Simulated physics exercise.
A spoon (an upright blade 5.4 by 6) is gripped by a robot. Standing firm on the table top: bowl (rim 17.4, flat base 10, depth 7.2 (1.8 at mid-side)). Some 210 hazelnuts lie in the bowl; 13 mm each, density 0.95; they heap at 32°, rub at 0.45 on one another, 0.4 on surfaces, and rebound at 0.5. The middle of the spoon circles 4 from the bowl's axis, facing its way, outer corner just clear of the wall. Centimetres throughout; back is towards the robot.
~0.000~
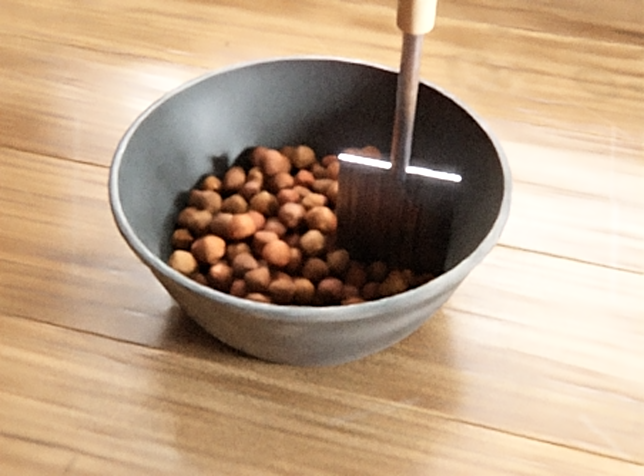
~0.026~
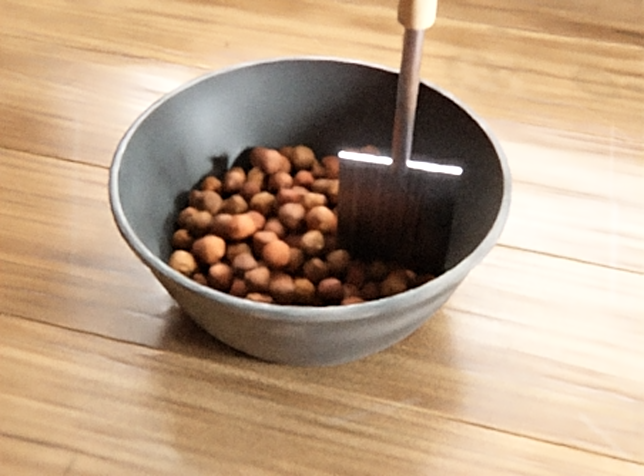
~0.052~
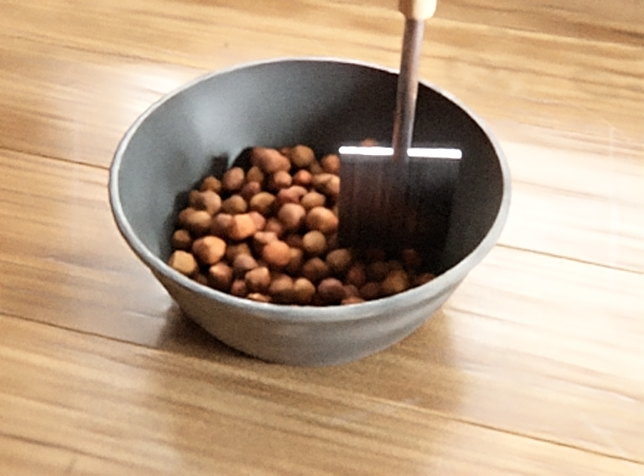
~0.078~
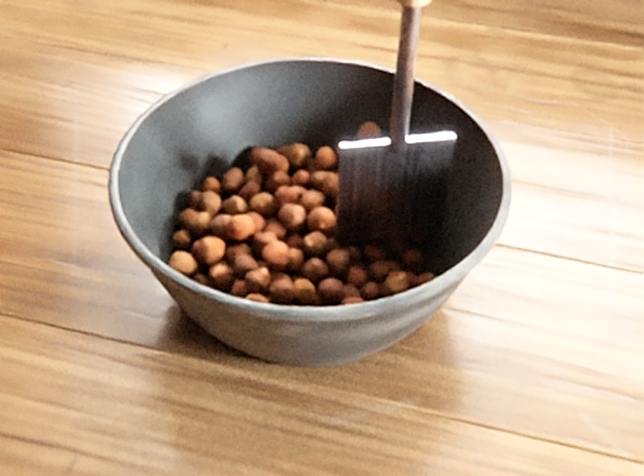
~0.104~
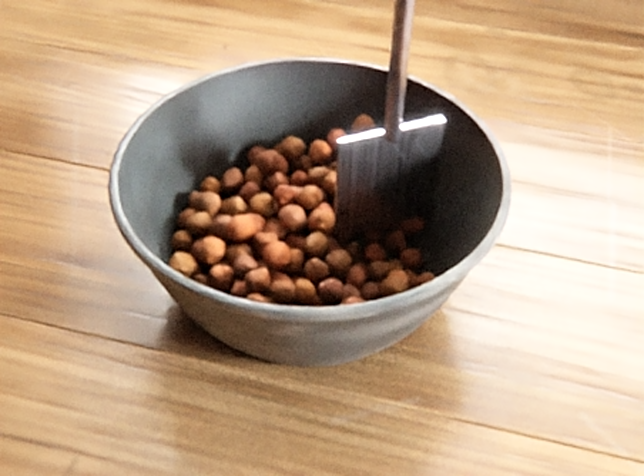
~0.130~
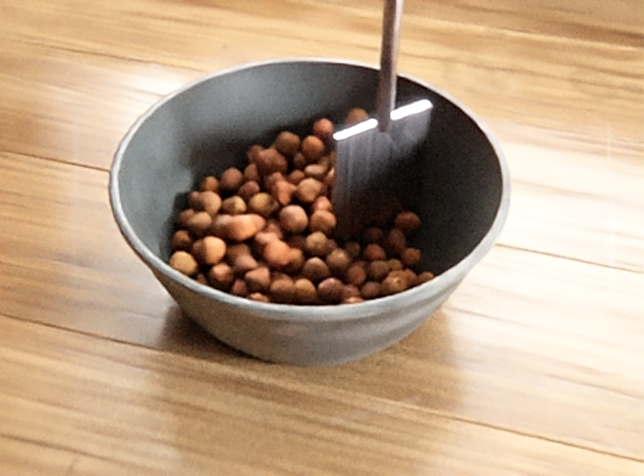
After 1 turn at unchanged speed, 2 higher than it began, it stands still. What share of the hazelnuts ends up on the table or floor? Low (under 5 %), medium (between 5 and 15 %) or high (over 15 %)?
On the table or floor the share is low, under 5 %.
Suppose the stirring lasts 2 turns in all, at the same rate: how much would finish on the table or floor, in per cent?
It would be near 0 per cent.
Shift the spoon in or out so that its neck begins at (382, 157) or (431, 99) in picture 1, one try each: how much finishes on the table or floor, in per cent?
Some 0 and 0 per cent.
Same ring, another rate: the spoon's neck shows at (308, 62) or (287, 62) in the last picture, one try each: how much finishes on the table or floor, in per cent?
About 15 and 20 per cent.
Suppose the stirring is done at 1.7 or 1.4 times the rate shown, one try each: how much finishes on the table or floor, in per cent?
About 10 and 5 per cent.
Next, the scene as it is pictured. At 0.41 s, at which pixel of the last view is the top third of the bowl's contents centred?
Near (207, 216).
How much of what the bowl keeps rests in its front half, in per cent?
Roughly 50 per cent.
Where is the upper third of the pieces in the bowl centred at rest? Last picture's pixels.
At about (385, 225).
By 0.41 s, 169° round, highest piece 8 above the table; 214 in the bowl.
By 0.69 s, 291° round, highest piece 8 above the table; 213 in the bowl, 1 in flight or on the tool.
By 1.03 s, 0° round, highest piece 6 above the table; 213 in the bowl, 1 on the table or floor.
By 1.73 s, 0° round, highest piece 6 above the table; 213 in the bowl, 1 on the table or floor.
Final count, 213 in the bowl, 1 on the table or floor. That is 0 % on the table or floor.
